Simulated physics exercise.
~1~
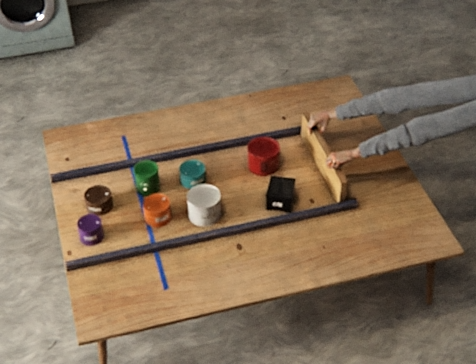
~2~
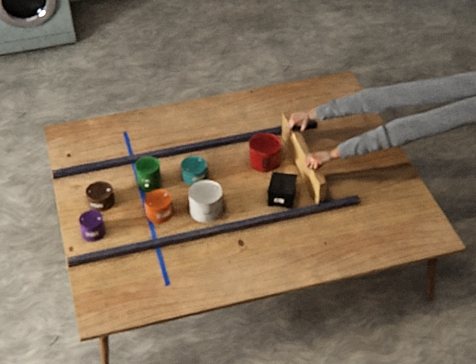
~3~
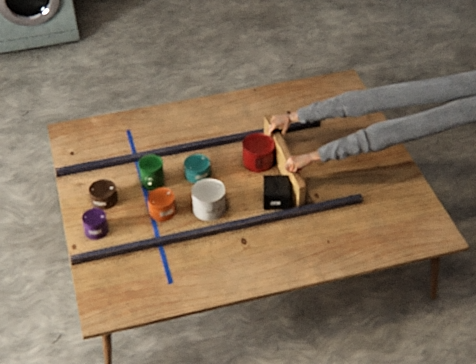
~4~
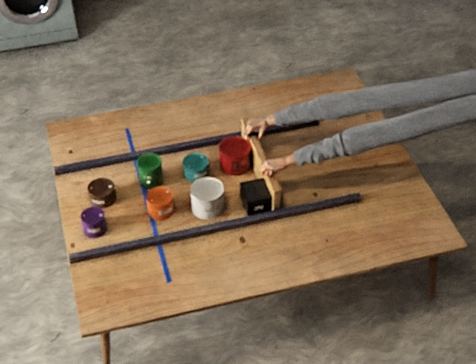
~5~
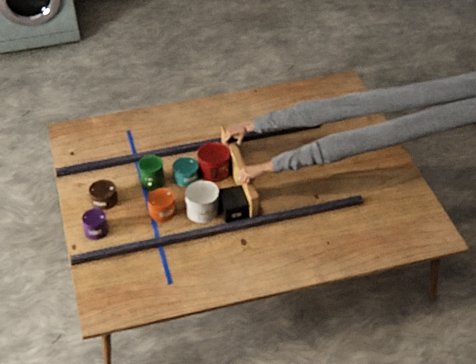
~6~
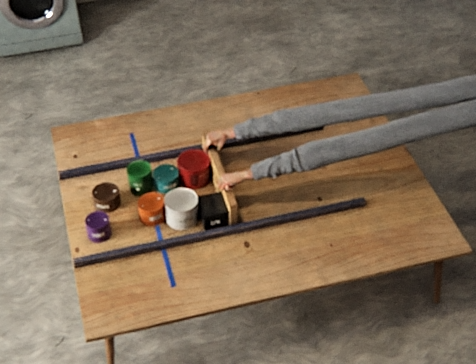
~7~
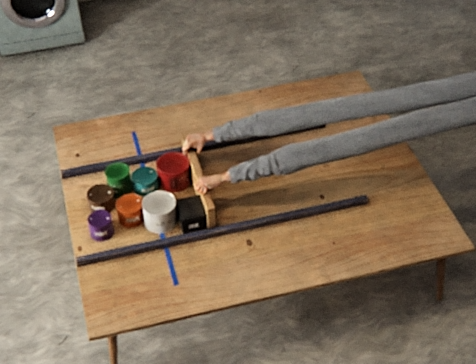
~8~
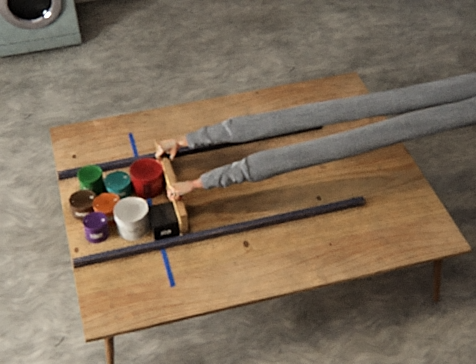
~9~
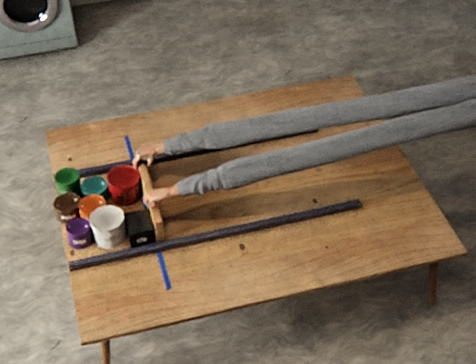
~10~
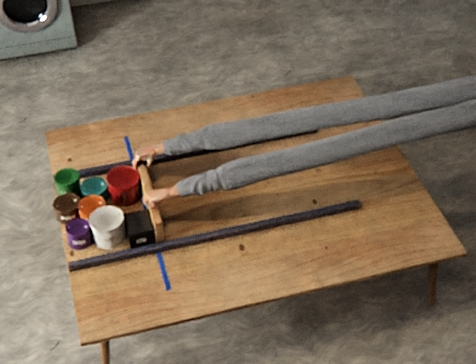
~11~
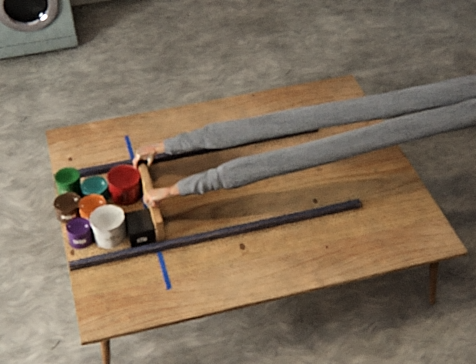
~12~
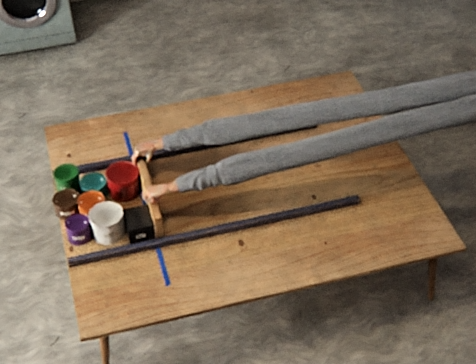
A wooden plank, gripped by two hands in long gray sleeves, slides left across a tabletop between two dark rails. It meets the black container and the red pail first and pushes them along. They close in on the white and turquoise canisters, which begin moving too, followed by the orange and green ones. Soon the brown and purple canisters are swept up, and the whole group bunches together toward the table's left edge. The plank stops near the blue tape line, and the hands hold it still, with every container crowded at the edge and none fallen.
